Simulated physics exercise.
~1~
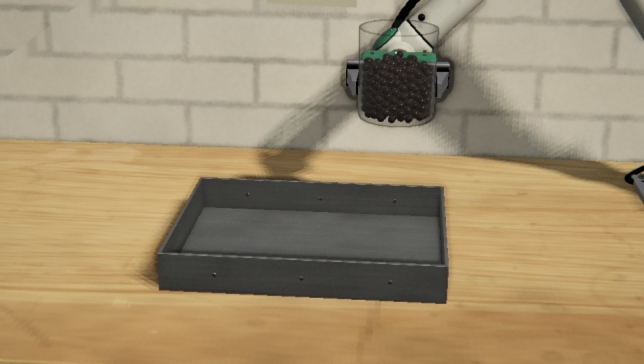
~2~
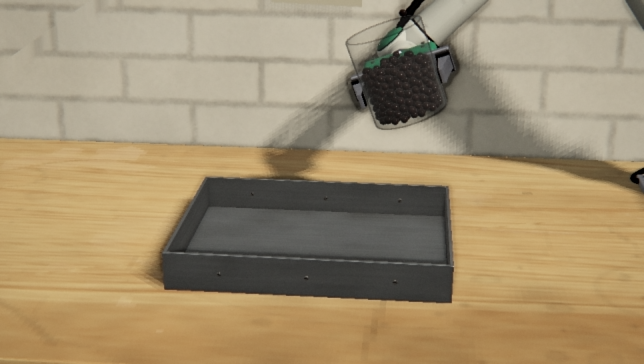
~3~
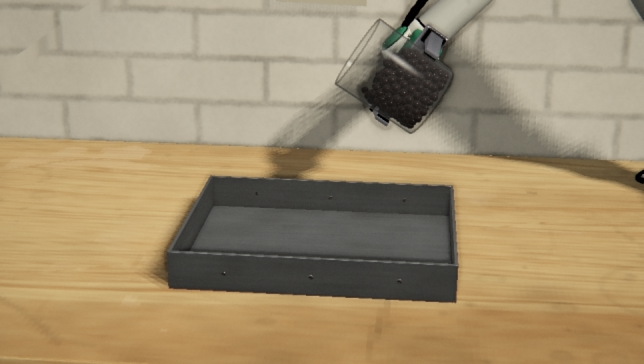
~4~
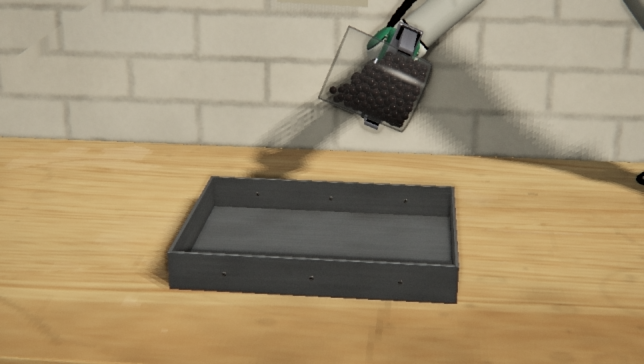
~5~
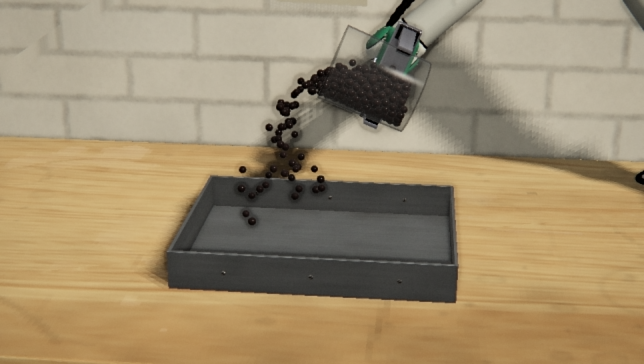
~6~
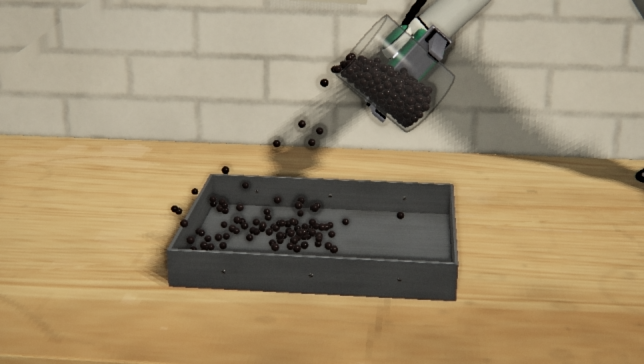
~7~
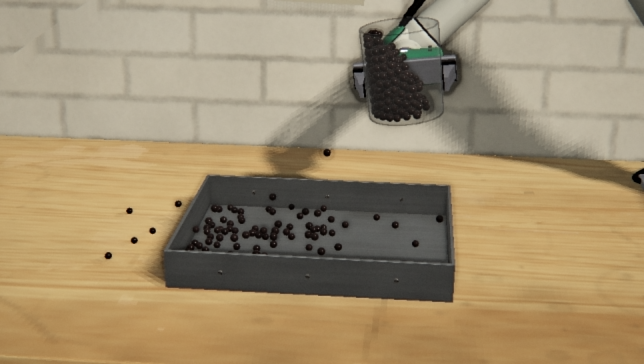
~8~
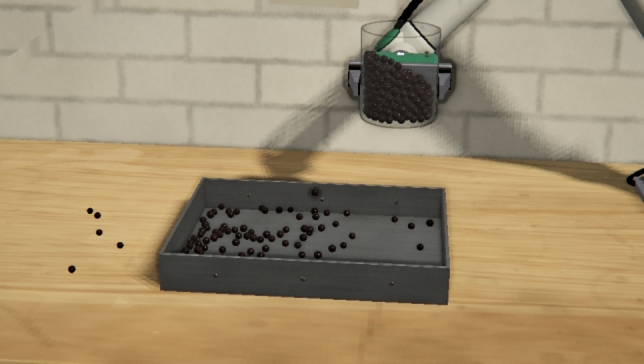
On a wooden table before a white brick wall, a robot arm tipped a clear beaker leftward, spilling dark beads into a gray tray, then turned it upright, still mostly full, leaving beads scattered across the tray and a few on the table.
